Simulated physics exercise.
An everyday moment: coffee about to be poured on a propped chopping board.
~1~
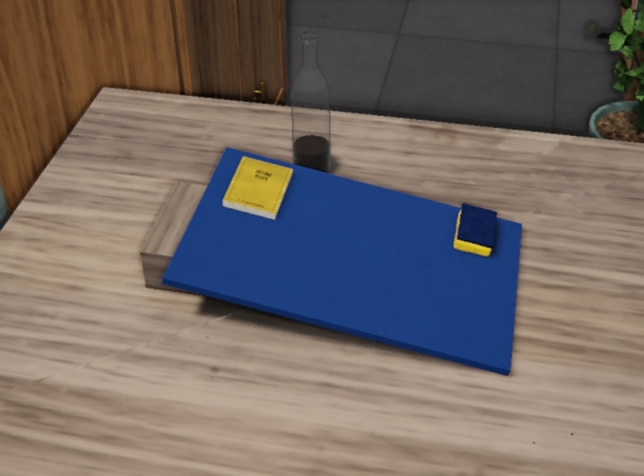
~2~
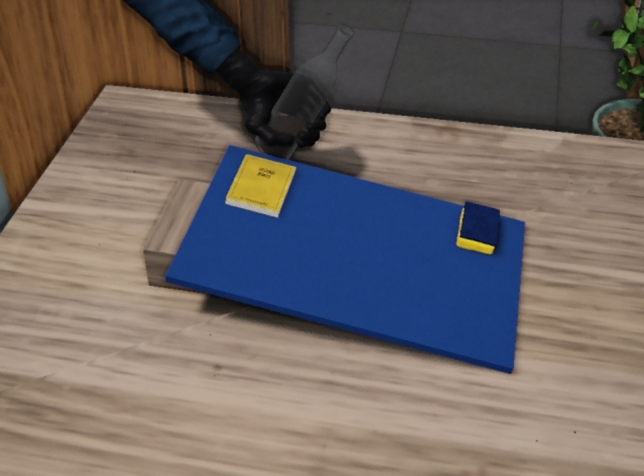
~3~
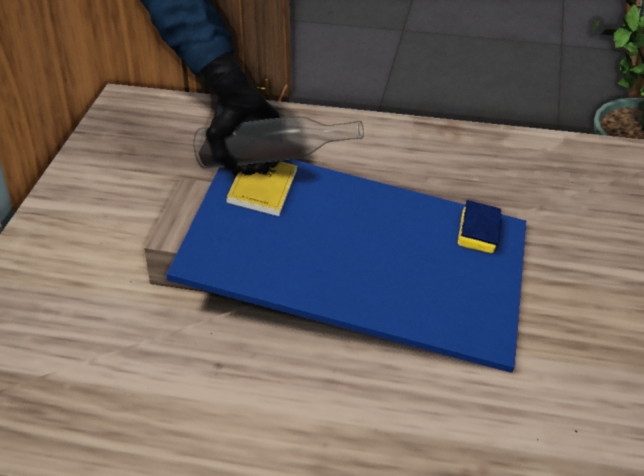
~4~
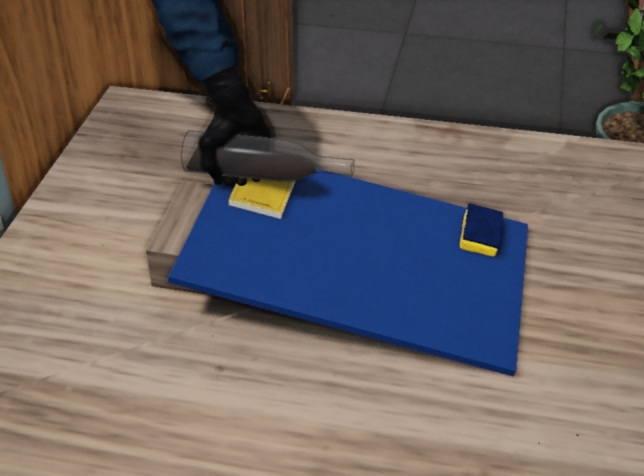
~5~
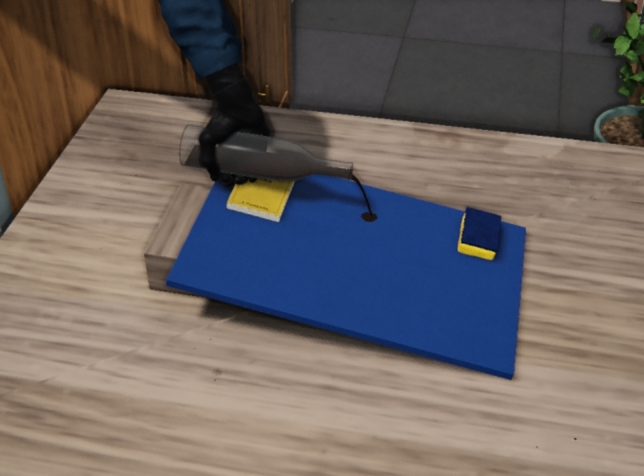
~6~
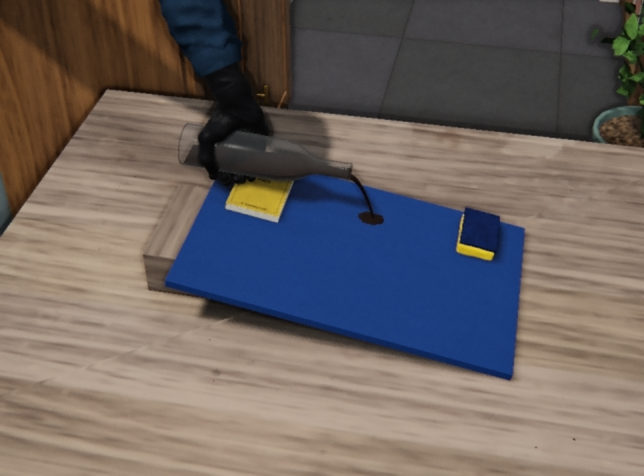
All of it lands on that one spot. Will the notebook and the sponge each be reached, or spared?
On the left the notebook: Spared, on the right the sponge: Reached.
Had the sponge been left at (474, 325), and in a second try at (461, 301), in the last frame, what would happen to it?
It stays out of reach in the first try and stays out of reach in the second.
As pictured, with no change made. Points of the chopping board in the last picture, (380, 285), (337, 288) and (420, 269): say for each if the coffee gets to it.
Point one is never touched, point two is never touched, point three is never touched.
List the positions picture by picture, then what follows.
The chopping board slopes down to the right; bottle (311, 104) about a quarter full; notebook (259, 187); sponge (476, 230), in the first frame.
Bottle (309, 90) tipped 30° with all of its load; notebook (262, 185), in the second frame.
Bottle (282, 139) tipped 75° with all of its load; sponge (480, 227), in the third frame.
The chopping board slopes down to the right; bottle (271, 160) tipped 90° with all of its load; notebook (265, 187), in the fourth frame.
The first of it lands; bottle (270, 159) tipped 95° with all of its load; sponge (480, 234), in the fifth frame.
The first of it lands; bottle (269, 158) tipped 95° with nearly all of its load; notebook (262, 190); sponge (478, 234), in the sixth frame.
A moment on, it runs down to the right; the notebook is untouched; the sponge is reached.
Further on, it runs down to the right and off the end; the notebook is untouched; the sponge is reached.
When it is over, it runs down to the right and off the end; the notebook is untouched; the sponge is reached.
